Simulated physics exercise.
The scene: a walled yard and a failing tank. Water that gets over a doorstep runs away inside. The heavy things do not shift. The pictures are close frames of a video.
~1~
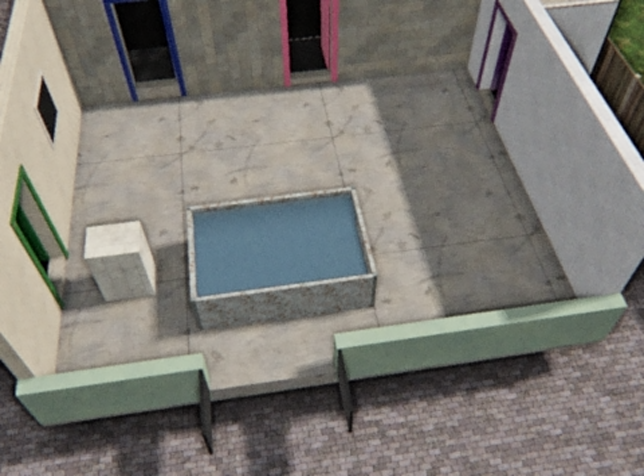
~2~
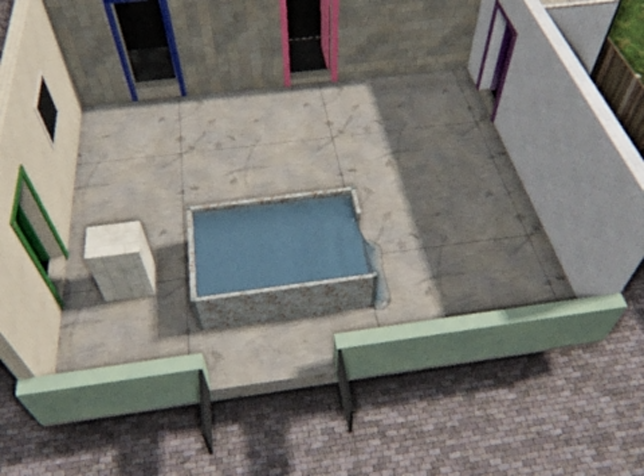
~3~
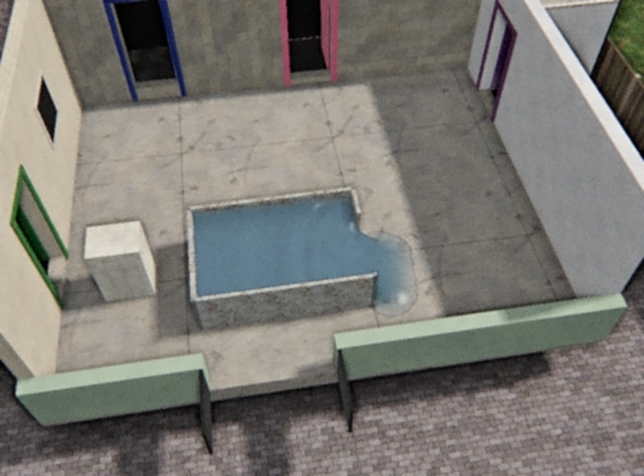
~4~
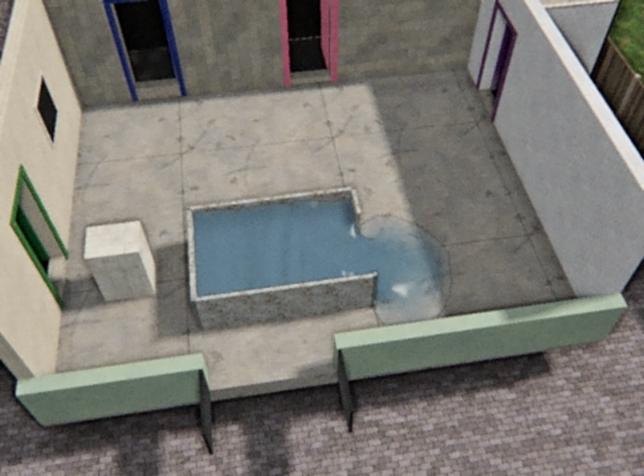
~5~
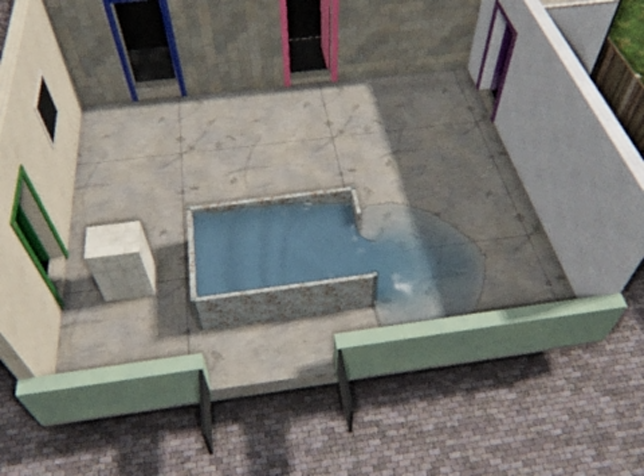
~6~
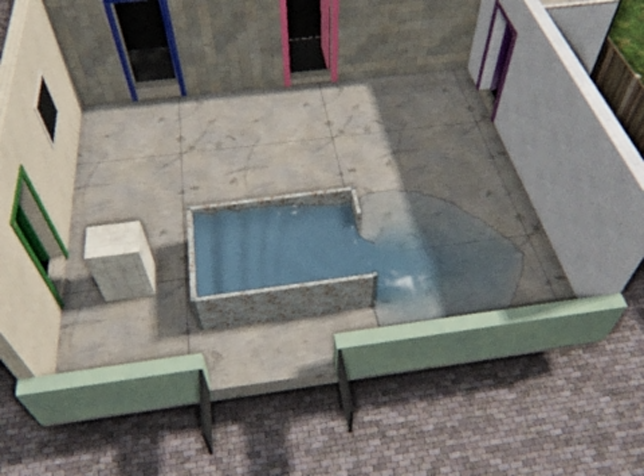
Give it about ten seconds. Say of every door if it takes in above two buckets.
In the end: The pink door admits no more than that; the purple door lets in a lot; the green door admits no more than that; the blue door admits no more than that.
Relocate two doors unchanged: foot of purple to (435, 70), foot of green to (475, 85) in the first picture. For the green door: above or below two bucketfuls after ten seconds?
Then: Green door is over.
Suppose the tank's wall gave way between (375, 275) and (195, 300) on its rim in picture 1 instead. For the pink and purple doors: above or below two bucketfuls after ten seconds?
In short: The pink one stays under, the purple one stays under.
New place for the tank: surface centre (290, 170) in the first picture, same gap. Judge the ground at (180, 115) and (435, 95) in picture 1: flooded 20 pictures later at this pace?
In that order: Free of water, wet.
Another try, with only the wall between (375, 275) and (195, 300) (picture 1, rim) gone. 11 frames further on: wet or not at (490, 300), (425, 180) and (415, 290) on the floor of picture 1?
As listed: Wet, free of water, wet.
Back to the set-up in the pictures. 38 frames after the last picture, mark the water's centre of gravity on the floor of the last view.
Roughly at (399, 199).
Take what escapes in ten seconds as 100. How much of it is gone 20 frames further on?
Near 0 in a hundred.
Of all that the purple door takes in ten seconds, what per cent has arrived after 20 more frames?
Close to 0 %.
A moment on, water covers 20 % of the floor; the pink door not reached, the purple door not reached, the green door not reached, the blue door not reached.
Next, water covers 25 % of the floor; the pink door not reached, the purple door wet at the sill, nothing in, the green door not reached, the blue door not reached.
Then, water covers 35 % of the floor; the pink door not reached, the purple door under two buckets in, the green door not reached, the blue door not reached.
Later, water covers 60 % of the floor; the pink door wet at the sill, nothing in, the purple door over two buckets in, the green door not reached, the blue door wet at the sill, nothing in.
In the end, water covers 95 % of the floor; the pink door wet at the sill, nothing in, the purple door far over two buckets in, the green door wet at the sill, nothing in, the blue door wet at the sill, nothing in.
